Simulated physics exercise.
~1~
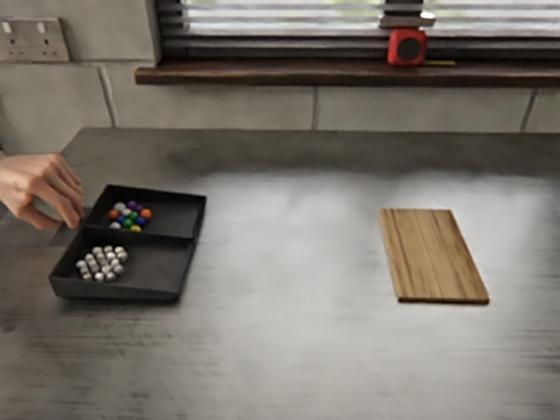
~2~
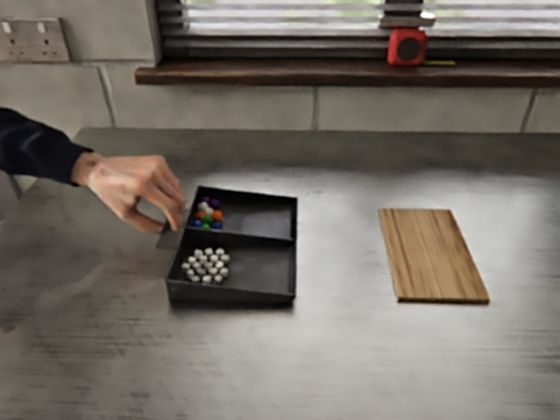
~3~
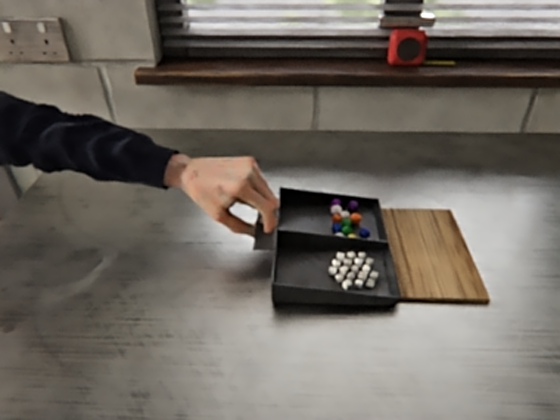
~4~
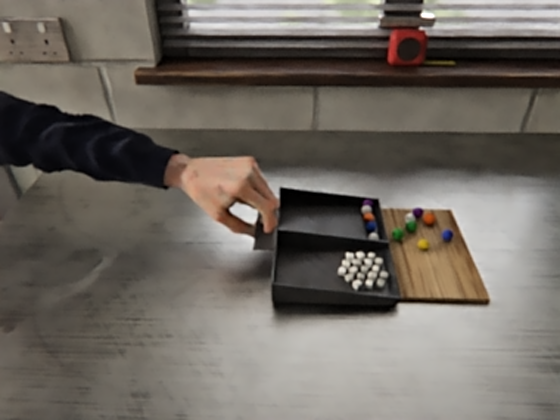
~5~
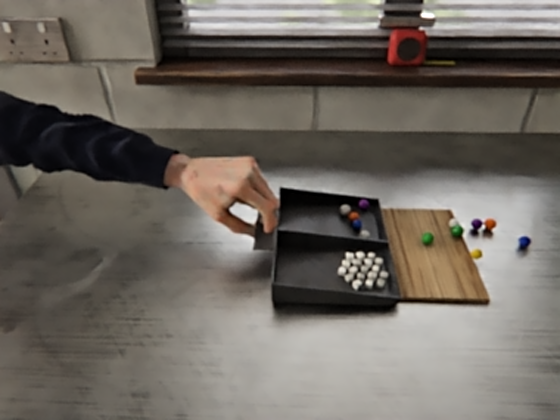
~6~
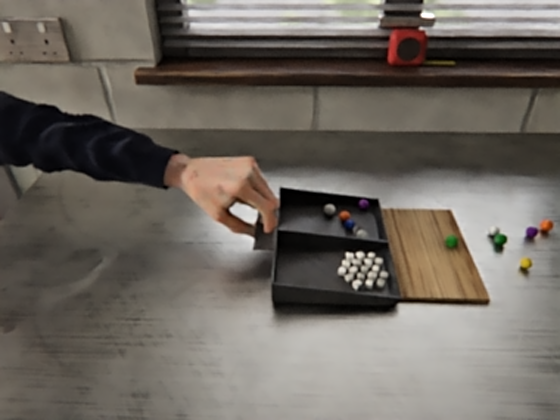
A hand in a dark sleeve reaches in from the left over a grey countertop, seen from slightly above, with a tiled wall, a window blind and a red tape measure behind. It pushes a black divided tray holding multicoloured balls in the back section and white ones in the front toward a flat wooden board on the right. The tray slides right and stops against the board. Both groups shift toward the leading rim. The white balls stay inside, while most of the coloured ones spill over the board and roll right, leaving a few in the tray.
